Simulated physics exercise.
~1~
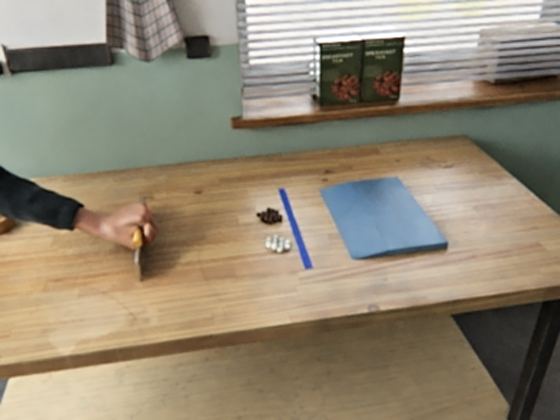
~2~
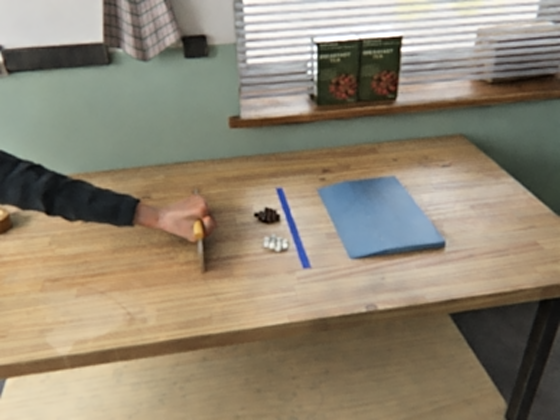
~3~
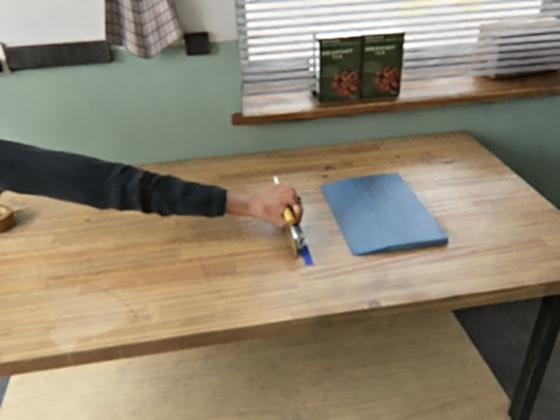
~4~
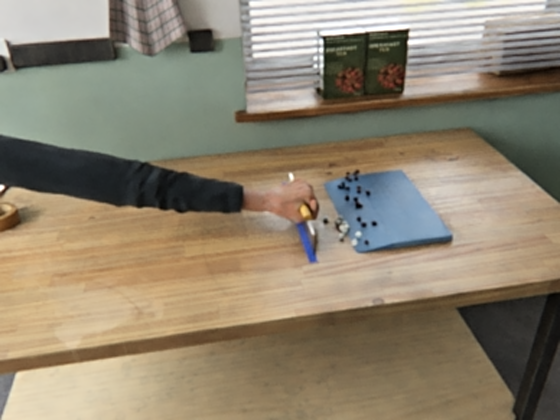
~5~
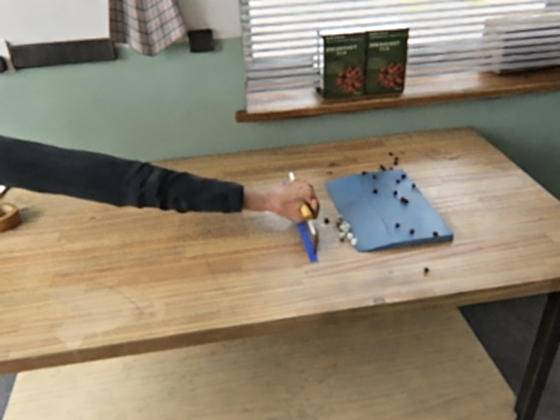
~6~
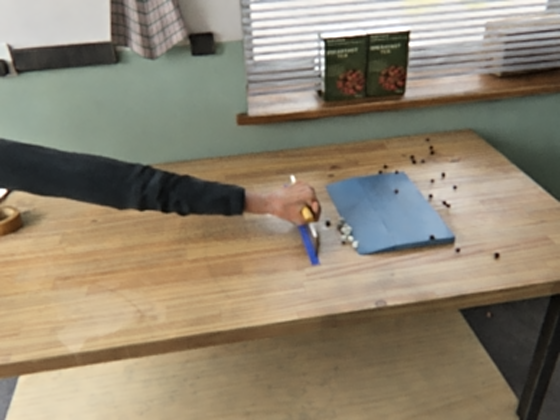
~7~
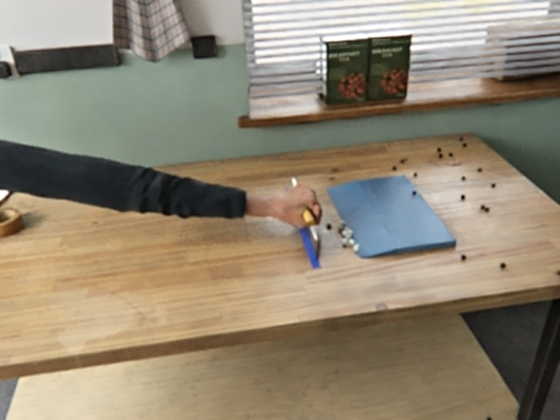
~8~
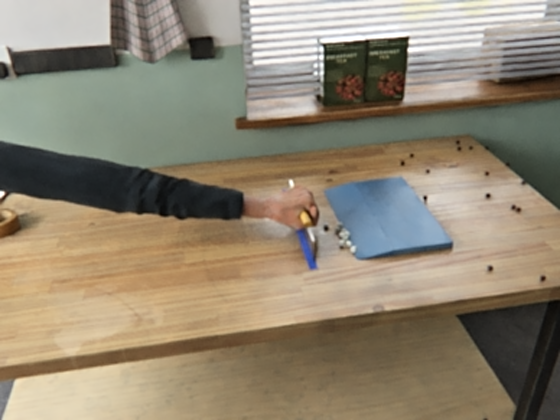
On a wooden table beside a green wall and a window with blinds, seen from slightly above by a gently swaying camera, a dark-sleeved arm holds a scraper at left. Toward the middle lie a small handful of dark pieces and, nearer, one of whitish pieces, before a blue tape line and a low blue ramp. The hand pushes the scraper right, sweeping both handfuls along, and stops at the tape. The dark pieces scatter up and over the ramp, while the pale ones halt around its near left edge. Finally, the dark pieces lie spread across the table's right side.
